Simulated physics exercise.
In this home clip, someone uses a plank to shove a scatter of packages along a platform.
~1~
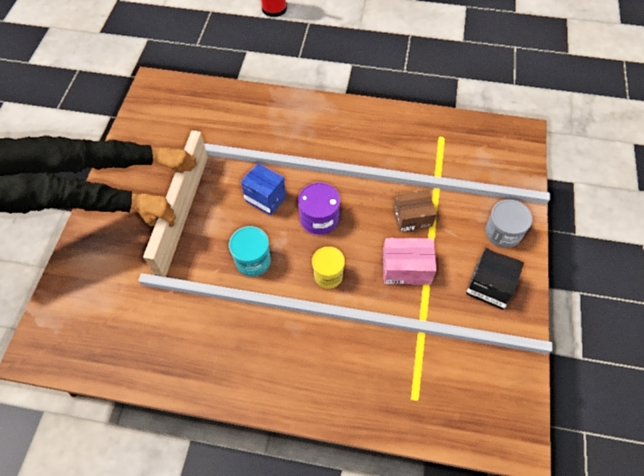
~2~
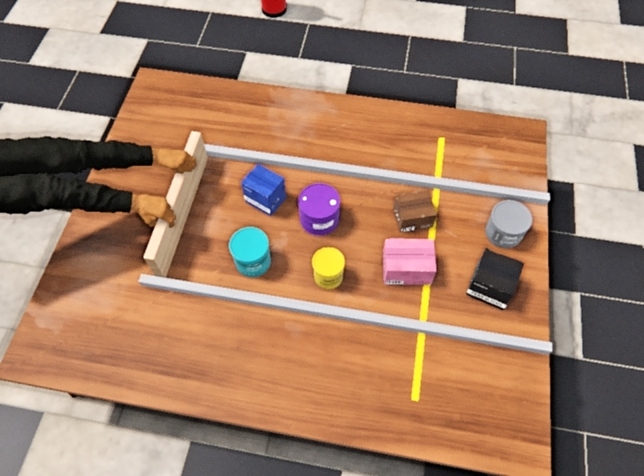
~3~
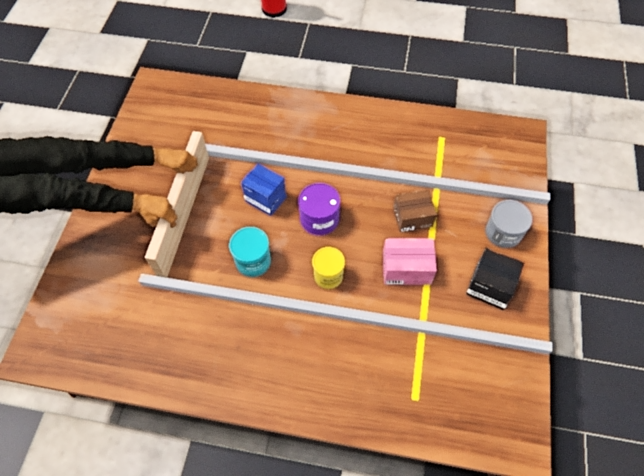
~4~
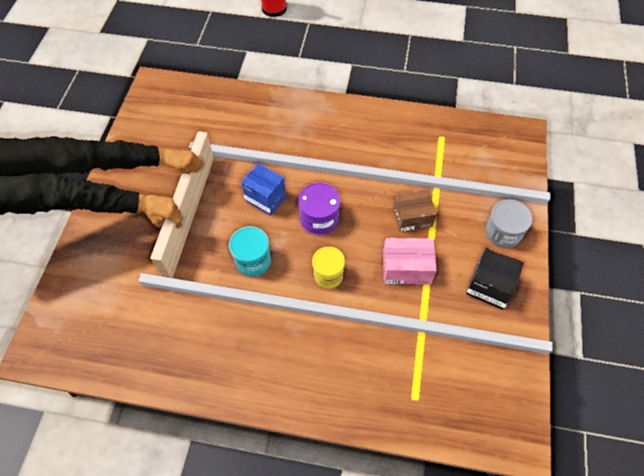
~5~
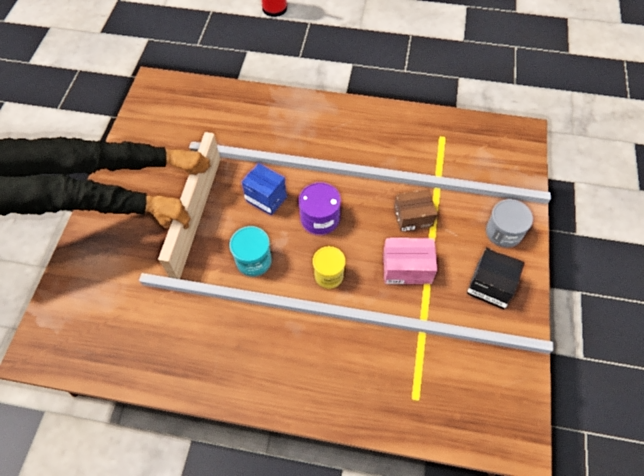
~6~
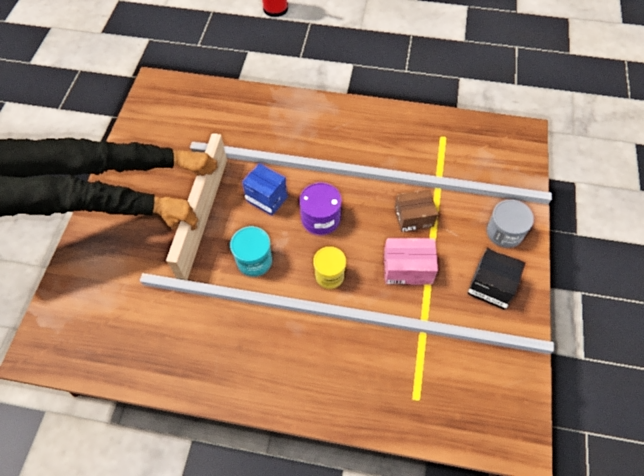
At first, two gloved hands hold a pale plank upright at the left of a wooden platform, with eight scattered packages between two rails. The hands then slide the plank a short way right, toward the blue box and teal canister, while the packages stay virtually still around the yellow tape.
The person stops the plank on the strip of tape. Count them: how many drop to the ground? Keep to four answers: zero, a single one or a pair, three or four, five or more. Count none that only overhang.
No fall happens.
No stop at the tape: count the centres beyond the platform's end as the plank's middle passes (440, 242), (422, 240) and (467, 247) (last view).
First 0, next 0, last 1.
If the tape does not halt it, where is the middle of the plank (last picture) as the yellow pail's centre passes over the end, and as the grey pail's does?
When the yellow pail crosses, the middle is near (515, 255); when the grey pail crosses, near (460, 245).
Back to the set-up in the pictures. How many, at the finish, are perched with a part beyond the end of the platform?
The answer comes to 0.
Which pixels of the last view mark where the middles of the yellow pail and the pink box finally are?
I'd put one close to (472, 311) and the other close to (485, 266).
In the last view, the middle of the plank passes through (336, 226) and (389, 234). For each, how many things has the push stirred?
The first count is 5, and then it's 6.
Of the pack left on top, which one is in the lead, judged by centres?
Grey pail.
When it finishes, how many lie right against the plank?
3 are in contact with it.
Soon after, none off yet; grey pail at rest near (509, 224); black box at rest near (496, 279); brown box at rest near (416, 211).
In the end, the number that fall off is zero.
